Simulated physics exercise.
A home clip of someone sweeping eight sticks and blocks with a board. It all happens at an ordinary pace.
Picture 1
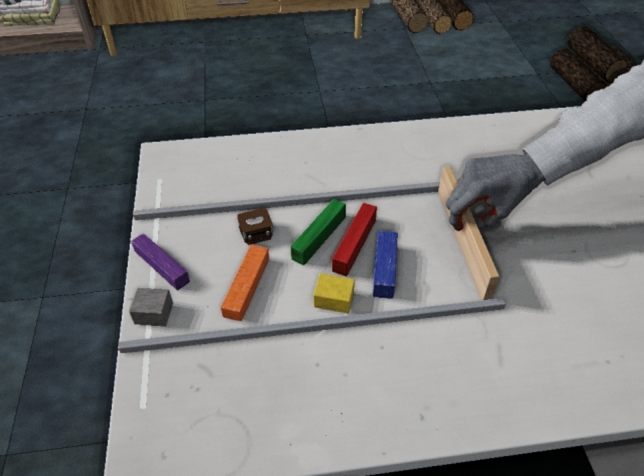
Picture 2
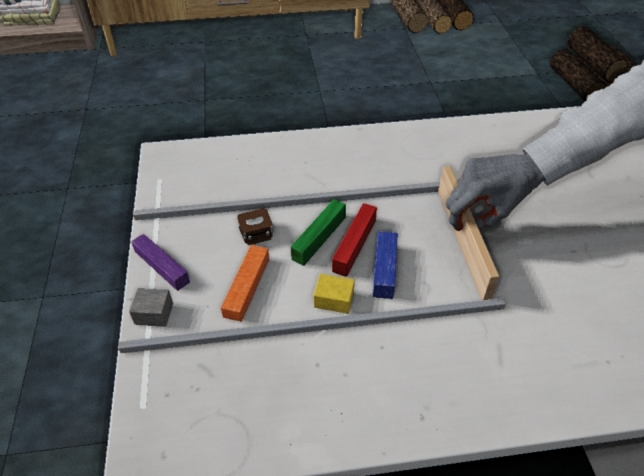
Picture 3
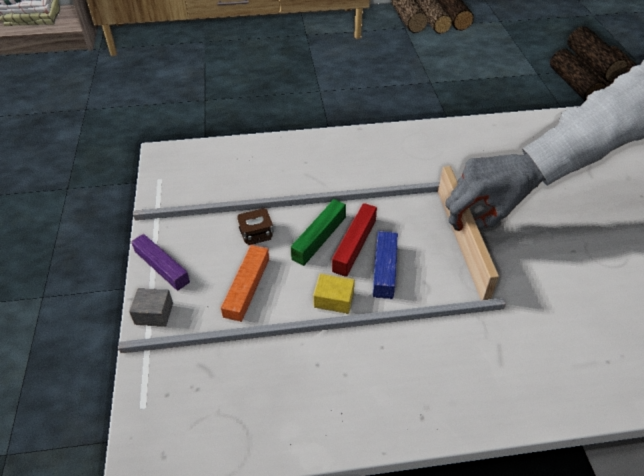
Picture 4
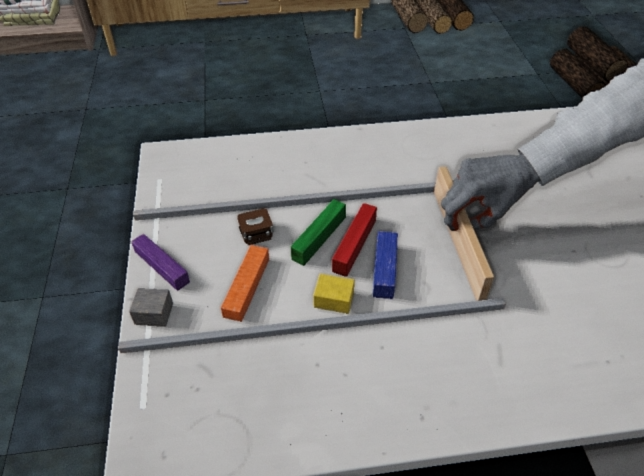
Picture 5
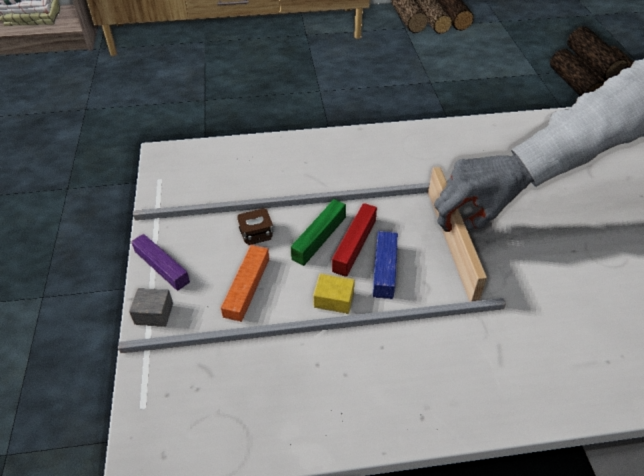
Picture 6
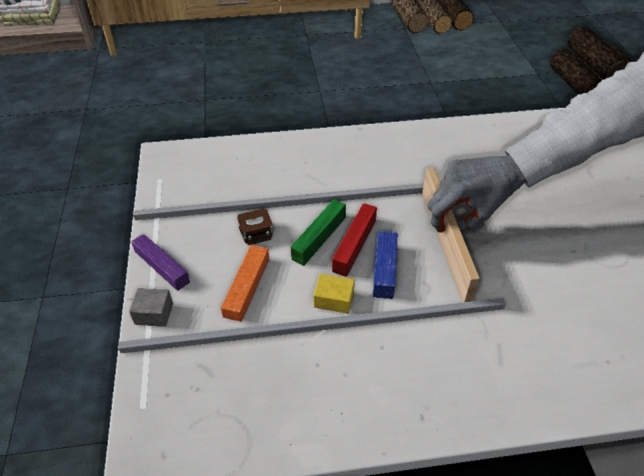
A gloved hand in a pale sleeve holds a wooden board upright at the right of a white table, seen from above at an angle in a room with a dark tiled floor. Between two grey rails lie blue, red, yellow, green, orange and purple pieces, a brown case and a grey block near a white line. The board, still at first, slides slightly left, touching nothing, while the camera stays fixed.
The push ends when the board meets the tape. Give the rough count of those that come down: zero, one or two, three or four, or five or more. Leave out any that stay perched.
In the end the number that fall off is five or more.
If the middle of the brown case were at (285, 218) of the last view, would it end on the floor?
From there it tumbles off.
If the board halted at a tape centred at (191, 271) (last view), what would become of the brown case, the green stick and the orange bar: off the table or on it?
The brown case survives; the green stick survives; the orange bar falls.
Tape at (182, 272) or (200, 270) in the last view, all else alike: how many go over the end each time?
In that order 3 and 2.
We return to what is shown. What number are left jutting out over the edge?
It comes to 1.
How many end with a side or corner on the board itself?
In contact: 2.
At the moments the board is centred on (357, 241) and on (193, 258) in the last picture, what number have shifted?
By then 4, and 8.
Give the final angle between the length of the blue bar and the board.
Roughly 0° out of line.
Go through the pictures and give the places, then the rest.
Grey block (152, 307); purple bar (160, 261); orange bar (246, 282); board (465, 230); tape (153, 275), in the first picture.
Purple bar (160, 262); green stick (319, 232), in the second picture.
Orange bar (246, 282); brown case (256, 227), in the third picture.
Grey block (152, 307); red stick (355, 238), in the fourth picture.
Purple bar (160, 262); board (454, 231), in the fifth picture.
Grey block (152, 307); purple bar (160, 262); orange bar (246, 282); board (448, 232); tape (153, 275), in the sixth picture.
Soon after, none off yet; grey block at rest near (152, 307); purple bar at rest near (160, 262); orange bar at rest near (244, 282).
In the end, the number that fall off is five or more; gone, yellow block, green stick, brown case, orange bar, purple bar and grey block.
